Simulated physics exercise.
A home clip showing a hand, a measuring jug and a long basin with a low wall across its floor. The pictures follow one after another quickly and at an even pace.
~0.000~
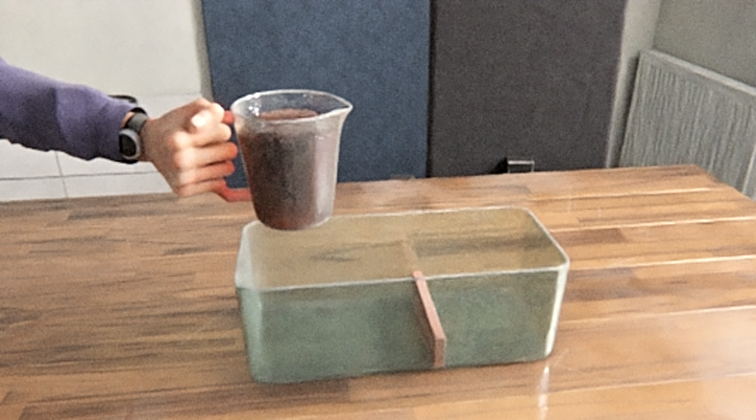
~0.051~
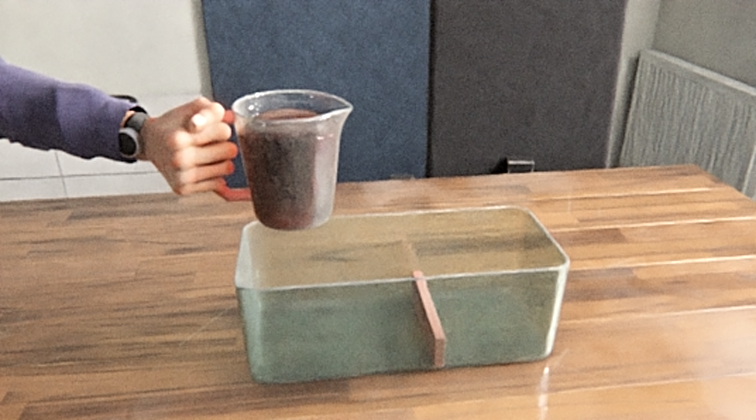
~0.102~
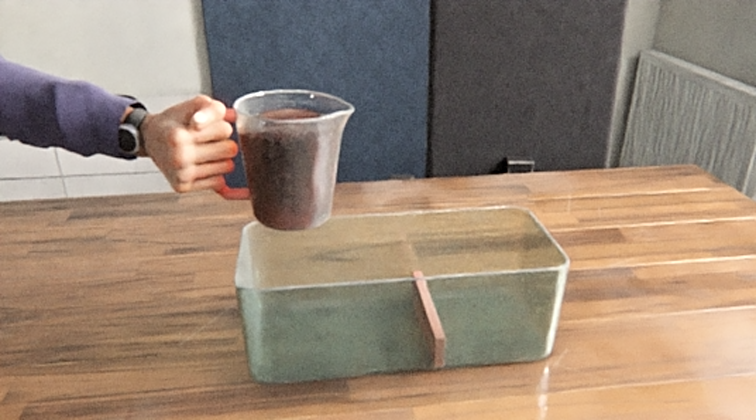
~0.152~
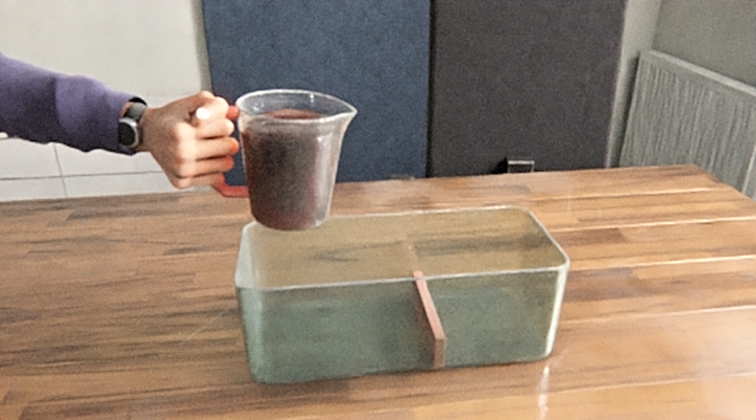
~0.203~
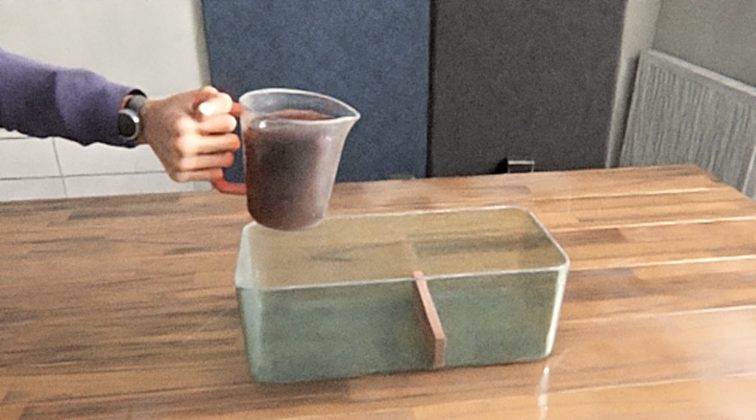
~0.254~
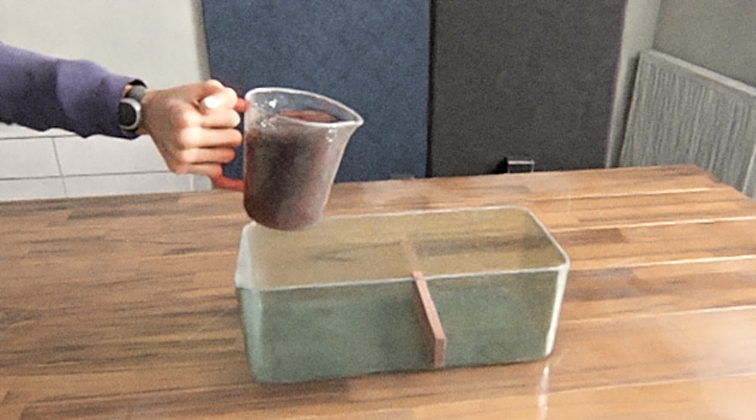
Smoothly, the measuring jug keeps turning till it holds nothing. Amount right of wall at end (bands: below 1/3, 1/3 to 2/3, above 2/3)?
My call is that the right side misses a third.
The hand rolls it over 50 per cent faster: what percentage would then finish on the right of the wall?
It comes to about 20 per cent.
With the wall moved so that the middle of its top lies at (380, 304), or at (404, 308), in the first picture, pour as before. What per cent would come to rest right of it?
In turn some 90 and 70 in a hundred.
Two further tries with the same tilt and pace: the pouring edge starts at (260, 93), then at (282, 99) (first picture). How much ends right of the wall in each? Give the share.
The first gives 10 %, the second 5 %.
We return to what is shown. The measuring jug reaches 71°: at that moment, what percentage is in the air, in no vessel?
15 per cent.
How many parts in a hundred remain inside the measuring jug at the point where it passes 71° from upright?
Near 75 percent is still in there.
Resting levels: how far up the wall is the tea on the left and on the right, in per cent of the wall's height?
The left side sits at 40 per cent and the right side at 20.
A moment on, the measuring jug is tipped part way and 74 per cent is still to pour, 6 is left of the wall and 4 right of it.
Next, the measuring jug is tipped right over and 16 per cent is still to pour, 51 is left of the wall and 23 right of it.
Then the measuring jug is tipped right over and 0 per cent is still to pour, 74 is left of the wall and 25 right of it.
Later the measuring jug is tipped right over and 0 per cent is still to pour, 74 is left of the wall and 25 right of it.
Finally, 74 per cent lies left of the wall, 25 right of it and 0 outside.
